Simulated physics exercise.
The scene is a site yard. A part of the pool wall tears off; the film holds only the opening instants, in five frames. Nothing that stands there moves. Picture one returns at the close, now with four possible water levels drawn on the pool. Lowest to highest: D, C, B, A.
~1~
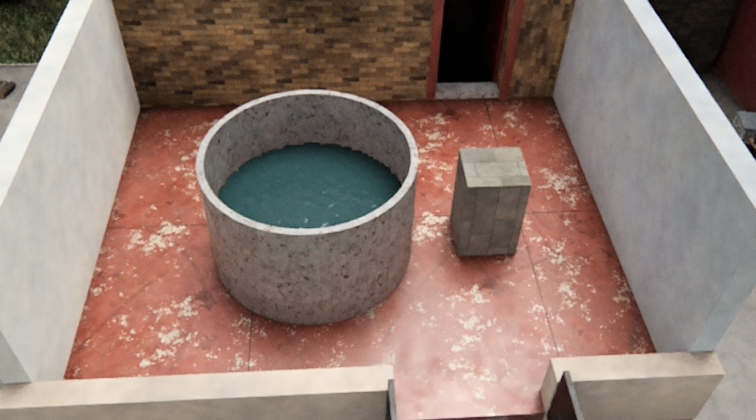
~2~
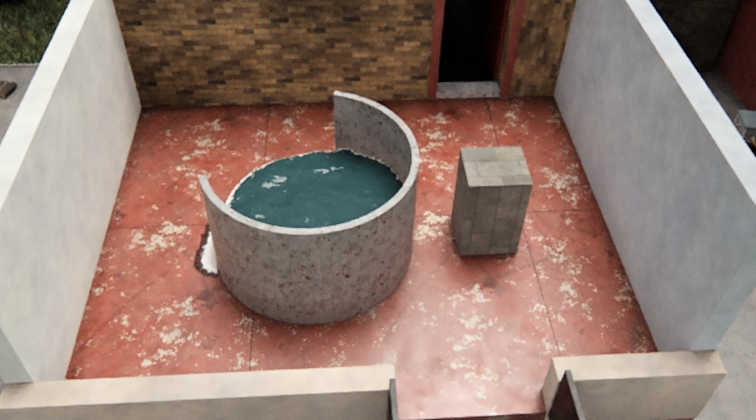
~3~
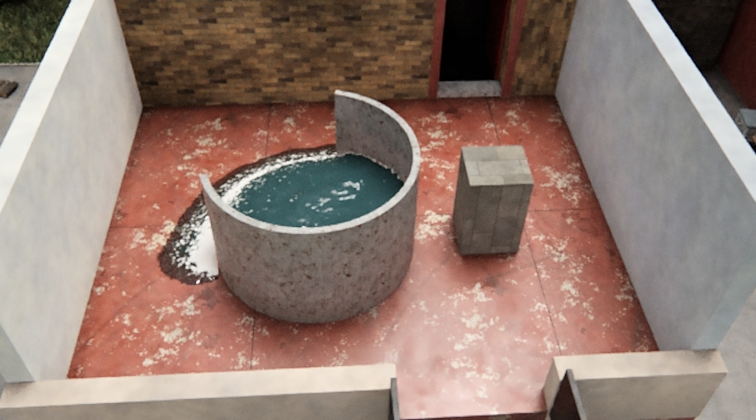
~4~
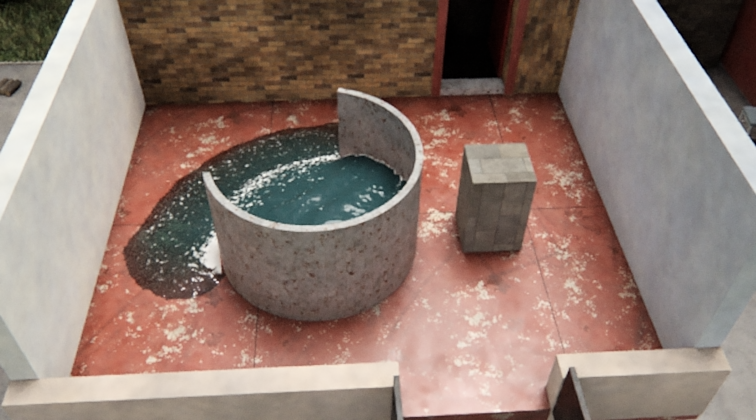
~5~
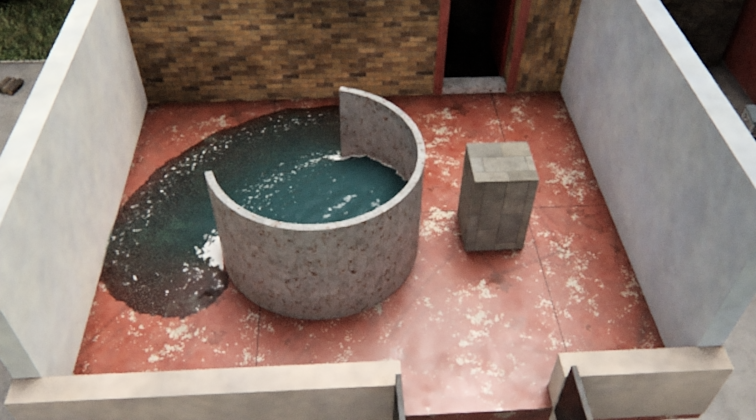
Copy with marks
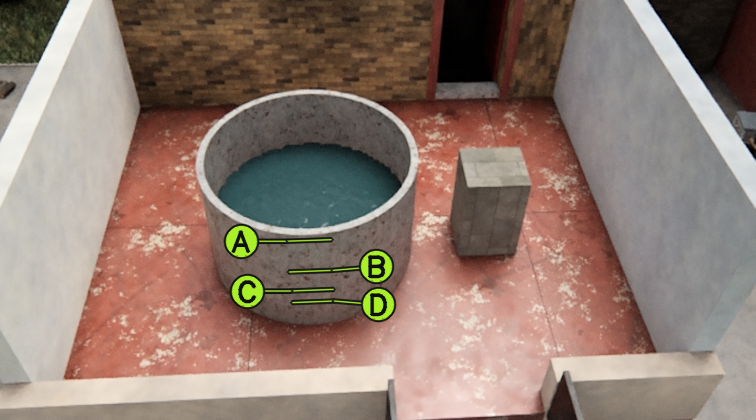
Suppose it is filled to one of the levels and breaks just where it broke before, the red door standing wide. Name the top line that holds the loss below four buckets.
The limit is B.
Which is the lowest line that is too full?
That is line A.
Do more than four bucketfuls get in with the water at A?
Yes, it does.
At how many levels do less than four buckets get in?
Three of the four.
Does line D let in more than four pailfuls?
No.
In lime, A at (308, 240); B at (310, 271); C at (312, 290); D at (313, 301); from the bottom up D, C, B, A.
Choosing A, about 11 bucketfuls get in.
Choosing B, a bucket or two gets in.
Choosing C, a splash gets over, under a bucket.
Choosing D, nothing gets over.
